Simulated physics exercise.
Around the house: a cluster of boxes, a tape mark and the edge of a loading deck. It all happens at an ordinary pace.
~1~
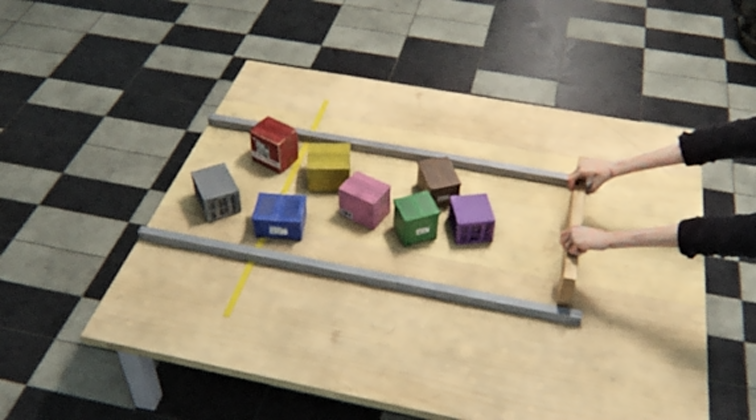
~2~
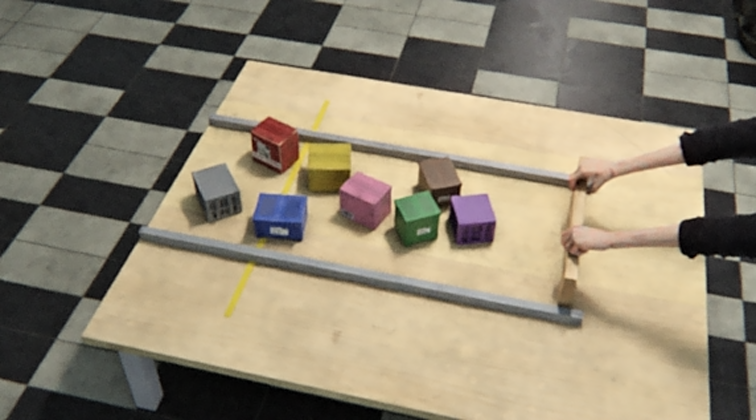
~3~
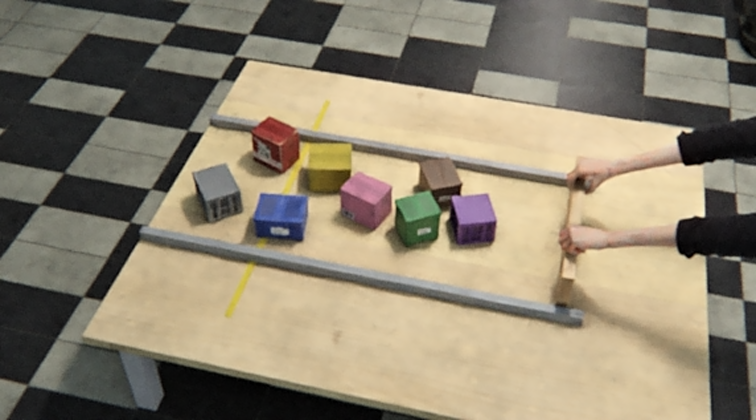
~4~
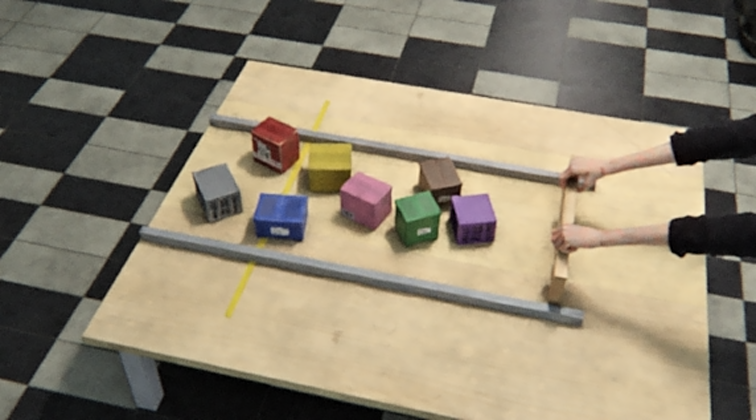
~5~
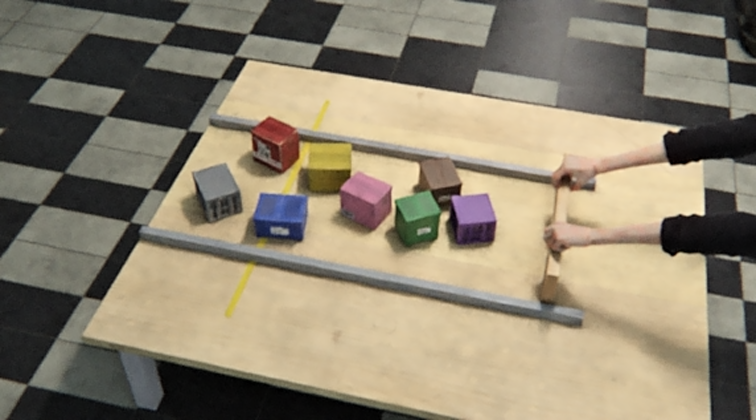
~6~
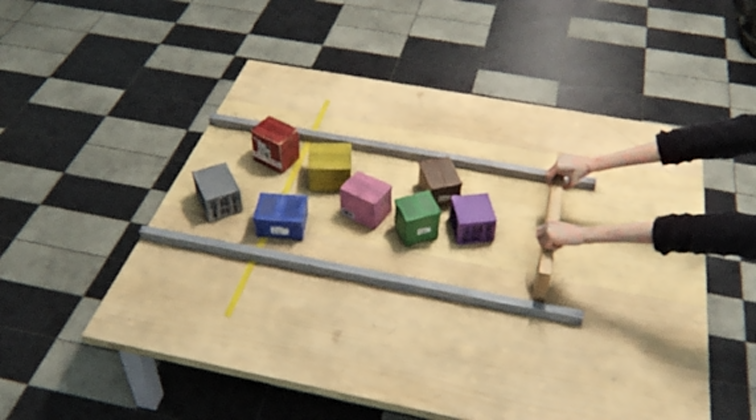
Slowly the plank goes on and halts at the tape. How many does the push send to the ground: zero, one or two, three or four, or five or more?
The number that fall off is zero.
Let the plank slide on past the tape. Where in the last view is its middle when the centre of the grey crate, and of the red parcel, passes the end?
For the grey crate at (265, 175), for the red parcel at (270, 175).
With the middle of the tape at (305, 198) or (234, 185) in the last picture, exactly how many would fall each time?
Down on the ground: 0 and 2.
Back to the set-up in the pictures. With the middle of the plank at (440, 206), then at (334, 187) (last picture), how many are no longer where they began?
The counts are 3 and 7.
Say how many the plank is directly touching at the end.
It touches 3.
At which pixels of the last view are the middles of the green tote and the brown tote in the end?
Near (254, 208) and (285, 148).
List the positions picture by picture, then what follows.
The first picture shows grey crate (216, 192); red parcel (274, 145); blue tote (280, 217); plank (573, 230); tape (283, 195).
The second picture shows red parcel (275, 145); yellow box (330, 167).
The third picture shows blue tote (282, 217); brown tote (440, 184).
The fourth picture shows grey crate (218, 192); purple crate (473, 219).
The fifth picture shows red parcel (276, 145); pink box (366, 200).
The sixth picture shows grey crate (218, 192); red parcel (276, 145); blue tote (282, 216); plank (551, 226); tape (284, 194).
Soon after, none off yet; grey crate at rest near (218, 192); red parcel at rest near (276, 145); blue tote at rest near (282, 216).
Then, none off yet; grey crate at rest near (218, 192); red parcel moved about its own width near (253, 140); blue tote moved about its own width near (249, 218).
At rest, the number that fall off is zero.
